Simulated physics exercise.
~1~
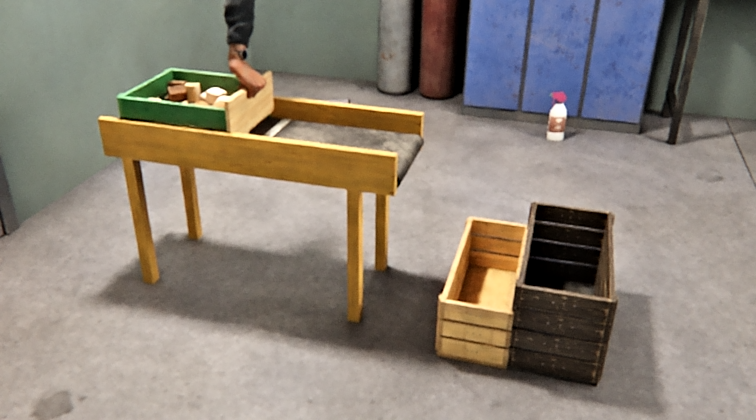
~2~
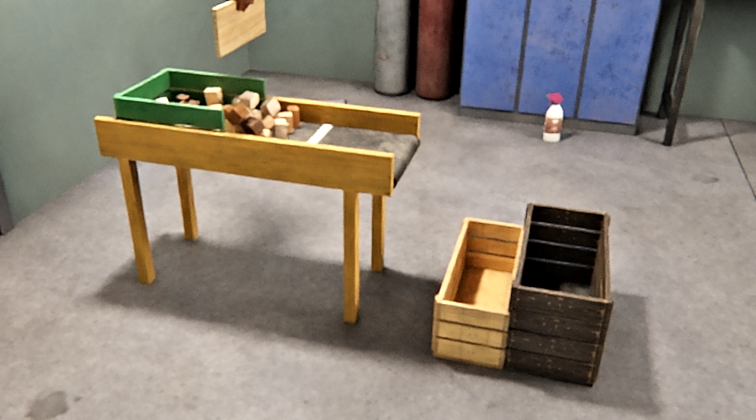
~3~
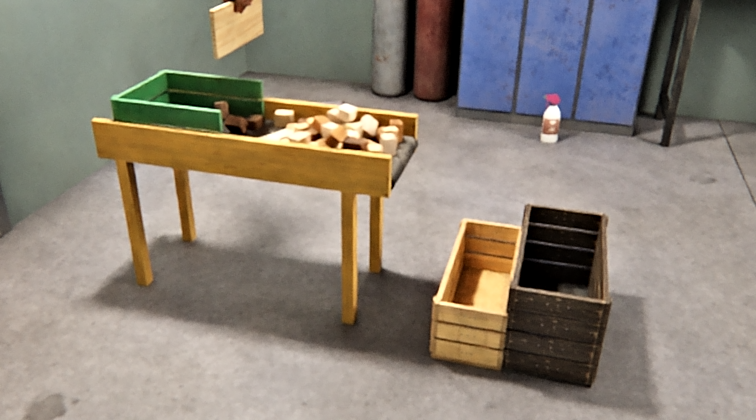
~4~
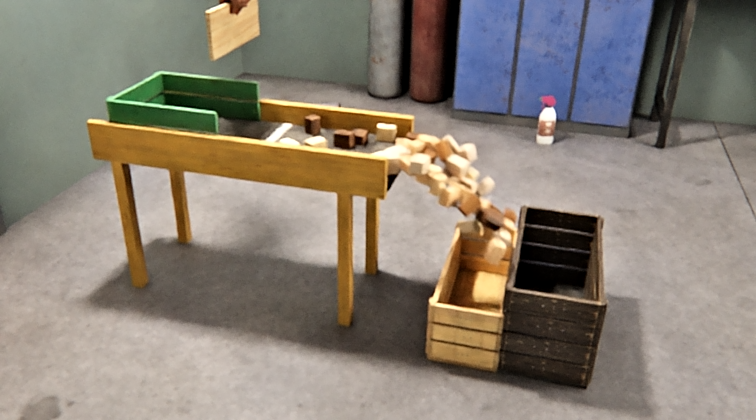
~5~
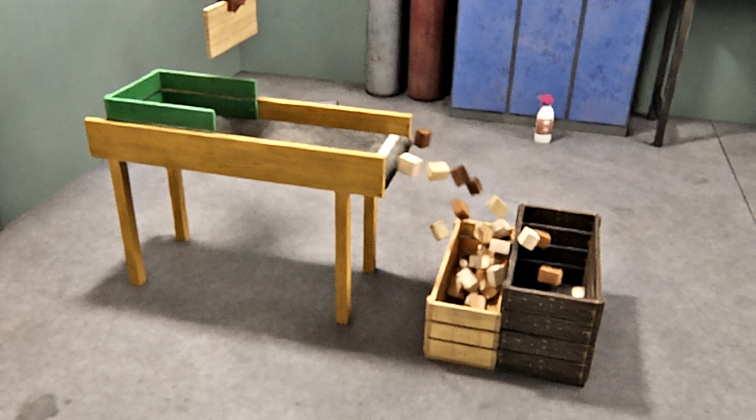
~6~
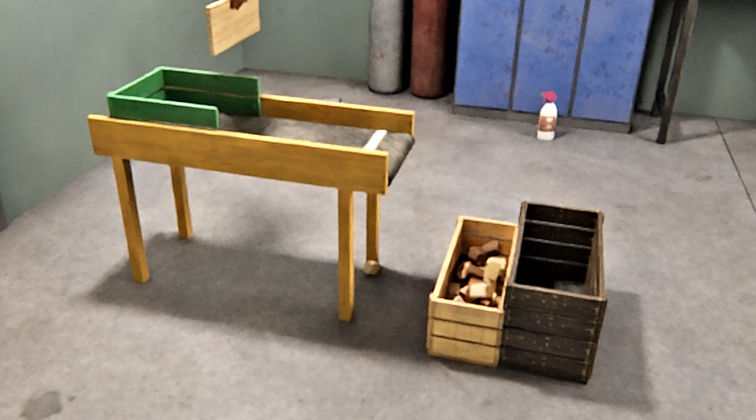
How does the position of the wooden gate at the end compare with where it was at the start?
At the start the gate stands at the open end of the green pen, holding the blocks in. By the end it is raised well above the belt, hanging upright in the air.
Hand lifting a wooden gate from a green pen, wooden blocks riding a belt and spilling off, most landing in the wooden box.
